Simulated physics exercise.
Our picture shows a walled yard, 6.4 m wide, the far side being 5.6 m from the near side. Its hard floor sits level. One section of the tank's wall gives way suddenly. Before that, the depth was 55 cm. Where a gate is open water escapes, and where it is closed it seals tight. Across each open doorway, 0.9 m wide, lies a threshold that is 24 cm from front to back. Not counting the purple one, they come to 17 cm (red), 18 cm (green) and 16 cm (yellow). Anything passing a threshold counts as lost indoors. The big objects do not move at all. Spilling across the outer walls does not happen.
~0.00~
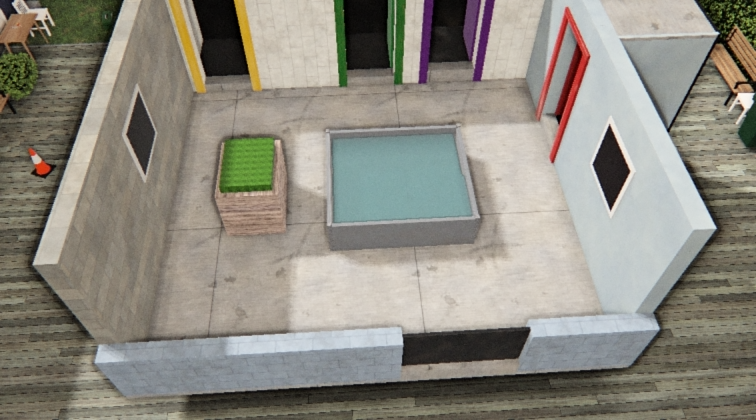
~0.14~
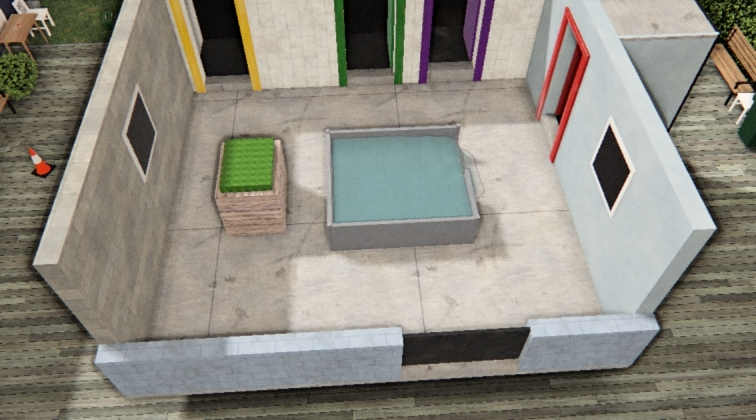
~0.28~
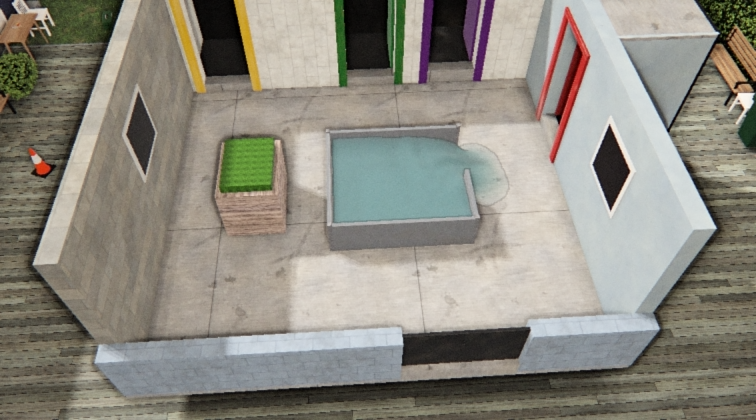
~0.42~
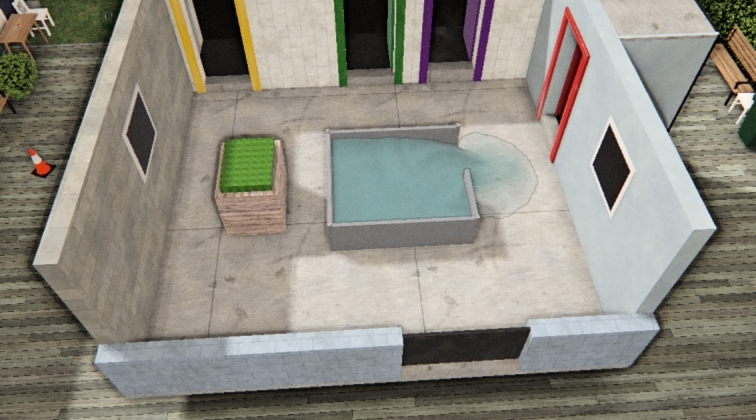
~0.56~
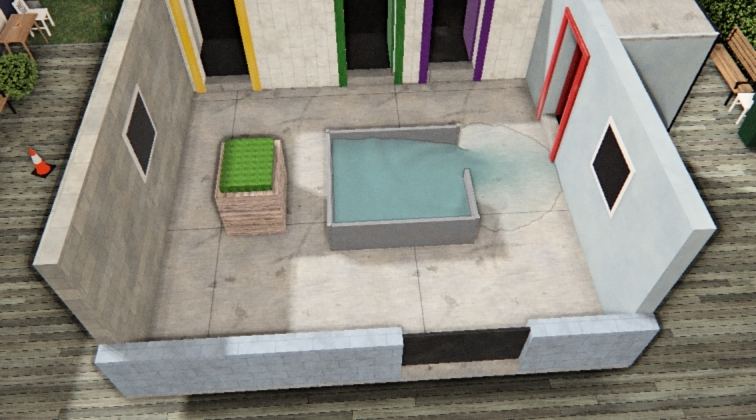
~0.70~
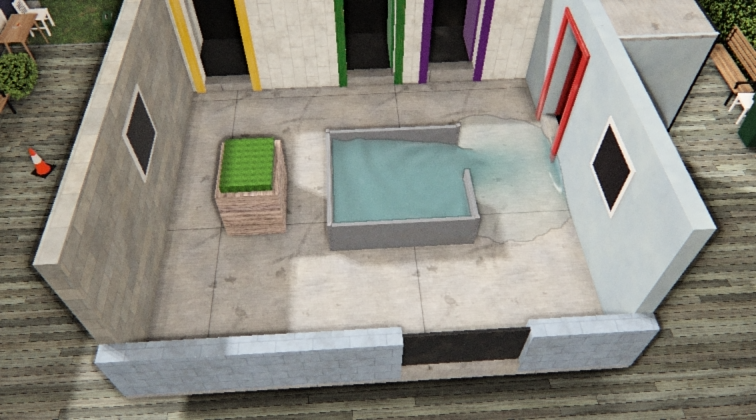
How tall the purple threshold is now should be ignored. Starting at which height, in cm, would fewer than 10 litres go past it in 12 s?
Starting at roughly 9.5 cm.
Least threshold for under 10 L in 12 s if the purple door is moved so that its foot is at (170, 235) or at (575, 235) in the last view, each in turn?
First place around 7.0 cm, second around 9.5 cm.
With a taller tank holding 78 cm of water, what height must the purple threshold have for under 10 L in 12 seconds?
Minimum height: Approx. 12.5 cm.
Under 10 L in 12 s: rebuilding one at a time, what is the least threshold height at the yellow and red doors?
Close to 7.0 cm (yellow) and close to 26 cm (red).
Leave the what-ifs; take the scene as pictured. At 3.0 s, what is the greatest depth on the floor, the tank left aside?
Max depth: Around 28 cm.
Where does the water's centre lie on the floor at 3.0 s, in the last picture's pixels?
Centre estimate: (452, 182) px, approximately.
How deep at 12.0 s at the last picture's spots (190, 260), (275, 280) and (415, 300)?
Around 9 cm, 8 cm and 3 cm.
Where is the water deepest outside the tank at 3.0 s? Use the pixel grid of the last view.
About (523, 84).
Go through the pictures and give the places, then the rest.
The tank at (398, 176) is whole and still, 55 cm deep; the purple door at (455, 38) is dry, in the first frame.
Water pours out at (458, 165) and has run 0.3 m, to (478, 193); about 9 cm deep outside, 55 cm at the back, in the second frame.
The front is at (503, 189), 0.7 m from the gap at (458, 167); 0.7 m2 of floor is wet, 55 cm left at the back, in the third frame.
Water pours out at (458, 168) and has run 1.3 m, to (533, 179); about 6 cm deep outside, 55 cm at the back, in the fourth frame.
The gap is at (458, 167), the front 1.7 m out at (559, 183); the back of the tank holds 55 cm, in the fifth frame.
The front is at (553, 140), 1.7 m from the gap at (458, 167); 3.1 m2 of floor is wet, 53 cm left at the back; 1.5 m in a straight line remain to the purple door at (455, 38), in the sixth frame.
After 1.4 s water covers 15 % of the floor, deepest (33 cm) near (550, 167); it has not reached the purple door.
After 3.0 s water covers 35 % of the floor, deepest (28 cm) near (523, 84); 11 cm at the purple door, 0 litres in over its 27 cm threshold.
After 12.0 s water covers 100 % of the floor, deepest (10 cm) near (160, 278); 5 cm at the purple door, 0 litres in over its 27 cm threshold.
At the purple door as built, the water arrived by 2.1 s and peaked near 12 cm at 3.8 s.
Run again over the same 12 s with other heights there, 20 litres in over 8 cm, 4 litres over 11 cm. The limit of 10 litres is kept from about 9.5 cm up.
